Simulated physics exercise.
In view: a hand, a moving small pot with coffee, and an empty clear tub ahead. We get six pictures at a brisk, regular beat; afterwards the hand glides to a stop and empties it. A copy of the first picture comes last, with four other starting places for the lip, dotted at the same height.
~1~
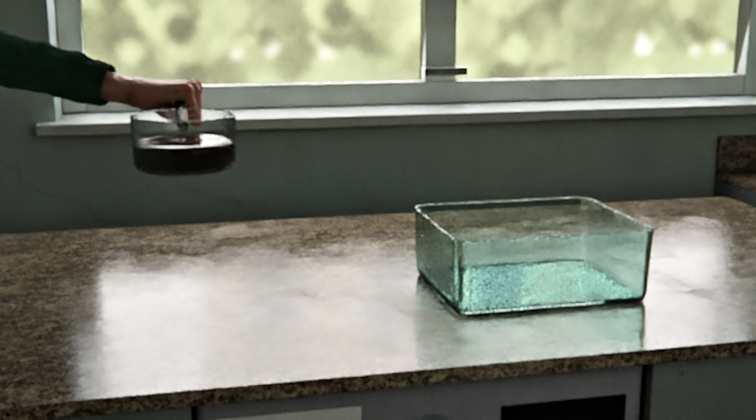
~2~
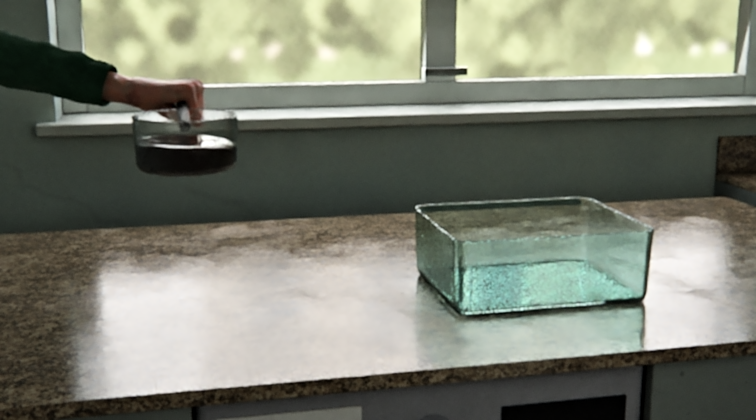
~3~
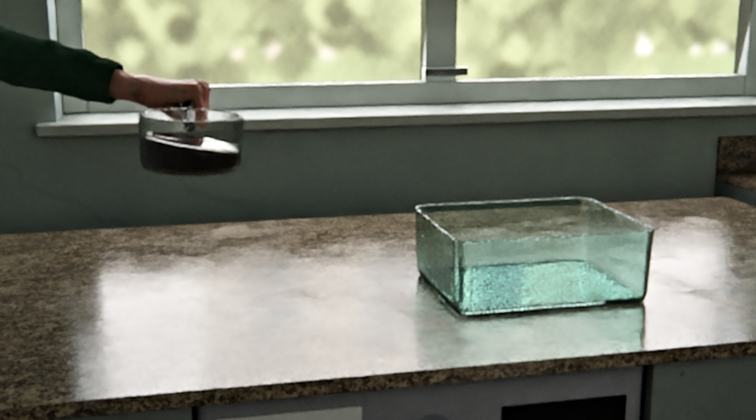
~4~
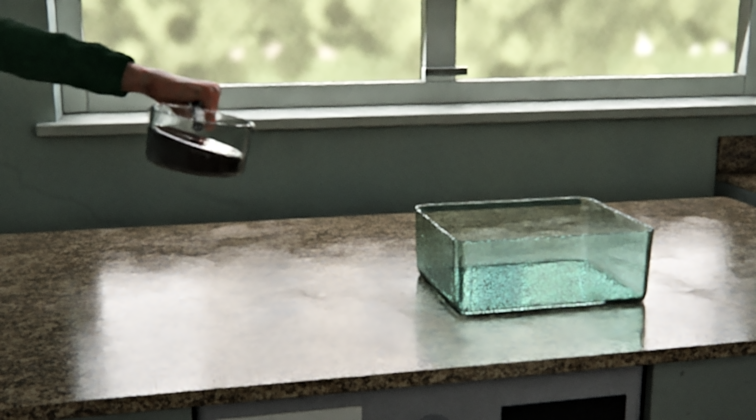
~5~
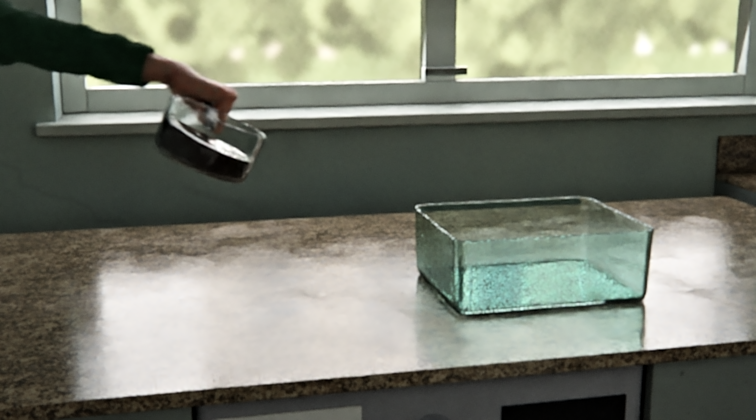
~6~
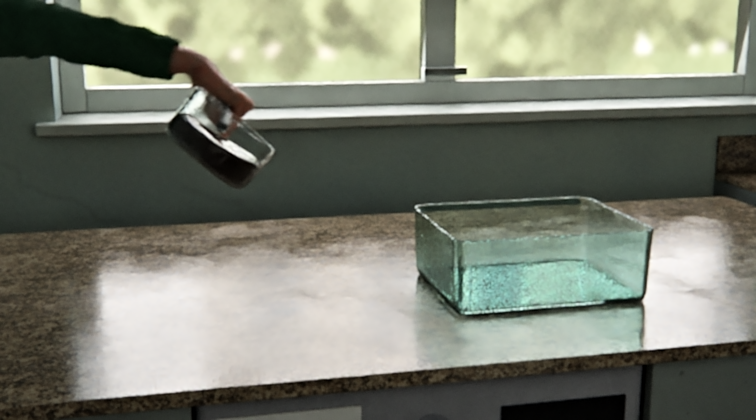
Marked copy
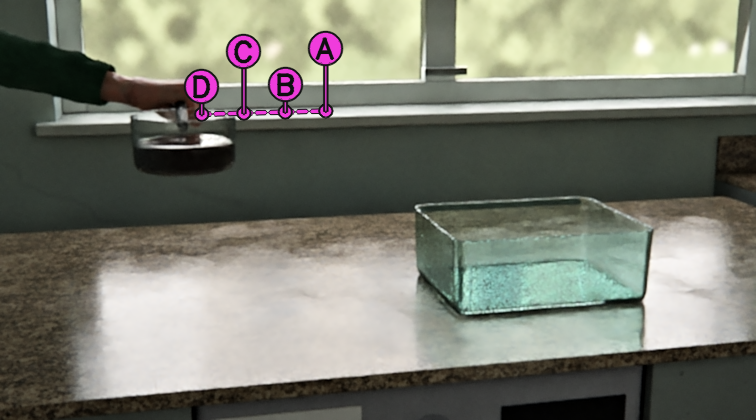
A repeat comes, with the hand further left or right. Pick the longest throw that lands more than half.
A is the one.
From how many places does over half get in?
One of the four.
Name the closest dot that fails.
That is dot B.
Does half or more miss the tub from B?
Yes, that goes wrong.
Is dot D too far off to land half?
Yes.
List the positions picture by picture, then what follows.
Upright, lip at (233, 113); tub from (453, 313) to (645, 299); nothing has left yet.
Upright, lip at (235, 113); nothing has left yet.
Tipped about 3°, lip at (241, 115); nothing has left yet.
Tipped about 11°, lip at (251, 123); nothing has left yet.
Tipped about 25°, lip at (264, 135); nothing has left yet.
Tipped about 42°, lip at (274, 150); nothing has left yet.
On the marked copy, A at (325, 110); B at (285, 112); C at (243, 113); D at (201, 114).
With A, about 84 % lands in the tub, 6 % falls short and 10 % goes beside or beyond.
With B, about 3 % lands in the tub, 95 % falls short.
With C, about 0 % lands in the tub, 97 % falls short and 3 % goes beside or beyond.
With D, about 0 % lands in the tub, 100 % falls short.
